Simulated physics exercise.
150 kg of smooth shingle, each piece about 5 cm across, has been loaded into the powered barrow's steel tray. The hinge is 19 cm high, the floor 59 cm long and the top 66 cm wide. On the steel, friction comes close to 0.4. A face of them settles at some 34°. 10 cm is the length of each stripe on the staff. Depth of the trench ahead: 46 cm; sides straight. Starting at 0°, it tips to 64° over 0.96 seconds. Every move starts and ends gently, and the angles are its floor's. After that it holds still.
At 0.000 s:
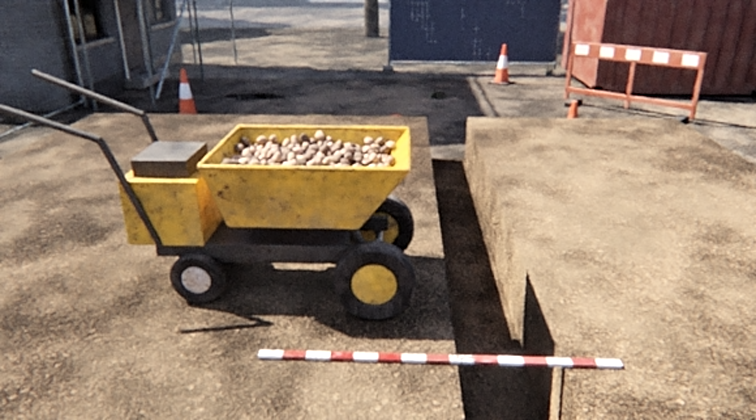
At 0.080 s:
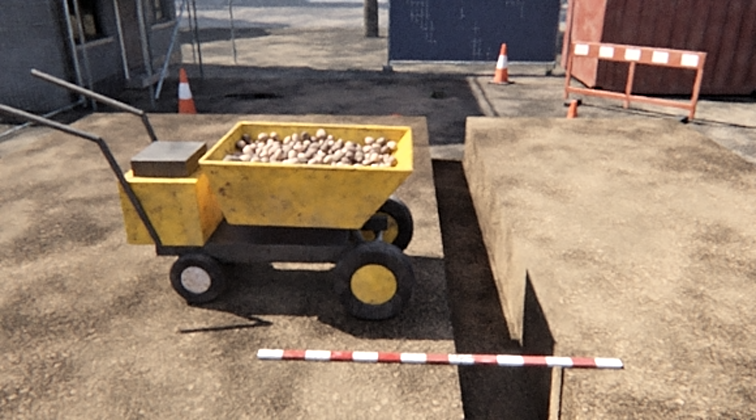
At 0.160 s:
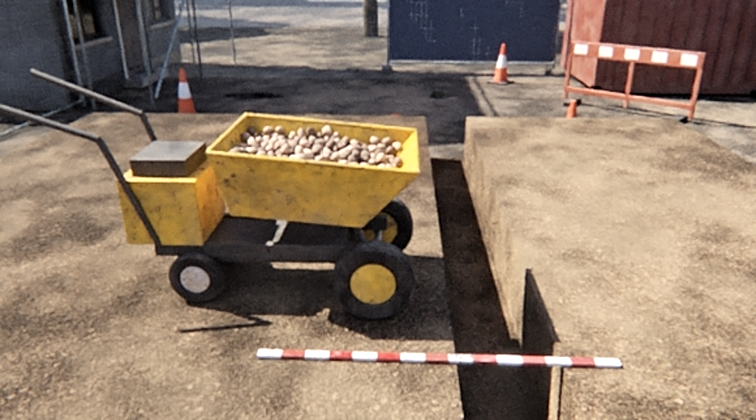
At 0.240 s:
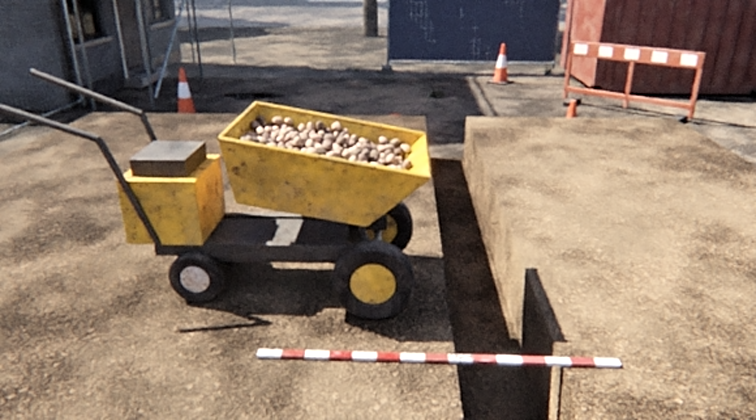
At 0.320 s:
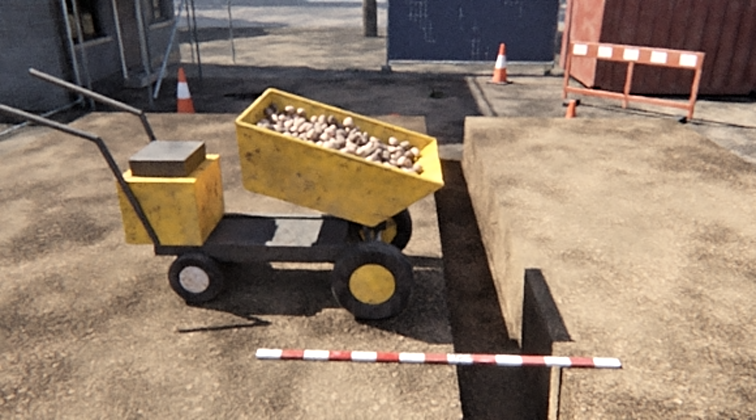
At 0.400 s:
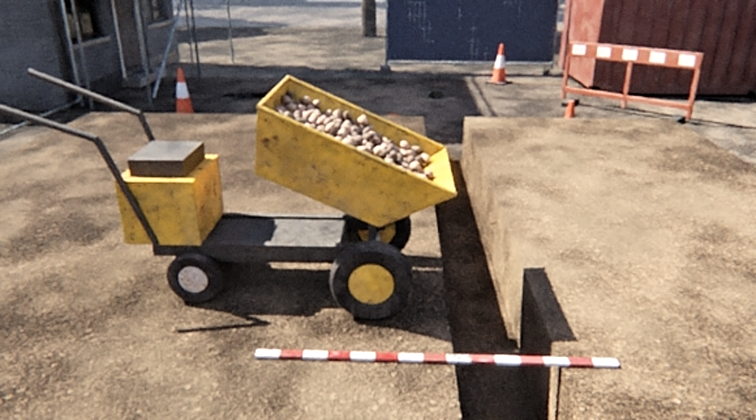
Yellow powered barrow standing beside a narrow trench, its stone-filled tray slowly tilting up at the left and leaning towards the right.
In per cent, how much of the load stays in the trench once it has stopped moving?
I would say about 55 per cent.
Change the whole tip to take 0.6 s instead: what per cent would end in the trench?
Probably about 40 in a hundred.
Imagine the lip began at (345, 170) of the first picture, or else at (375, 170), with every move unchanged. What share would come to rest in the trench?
It'd be around 100 per cent and after that around 85 per cent.
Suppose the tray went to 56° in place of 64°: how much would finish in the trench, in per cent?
It would be near 45 per cent.
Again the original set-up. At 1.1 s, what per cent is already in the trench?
Around 20 per cent of it, at that instant.
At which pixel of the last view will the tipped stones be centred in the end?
I'd point to around (520, 338).
After 0.7 s the floor is at 54°; 100 % in the tray; the foremost stones are at (480, 222).
After 1.1 s the floor is at 64°; 70 % in the tray, 19 % in the trench, 11 % past the trench; the foremost stones are at (572, 299).
After 1.4 s the floor is at 64°; 32 % in the tray, 24 % in the trench, 44 % past the trench; the foremost stones are at (689, 287).
After 3.4 s the floor is at 64°; 0 % in the tray, 55 % in the trench, 45 % past the trench; the foremost stones are past the picture's edge.
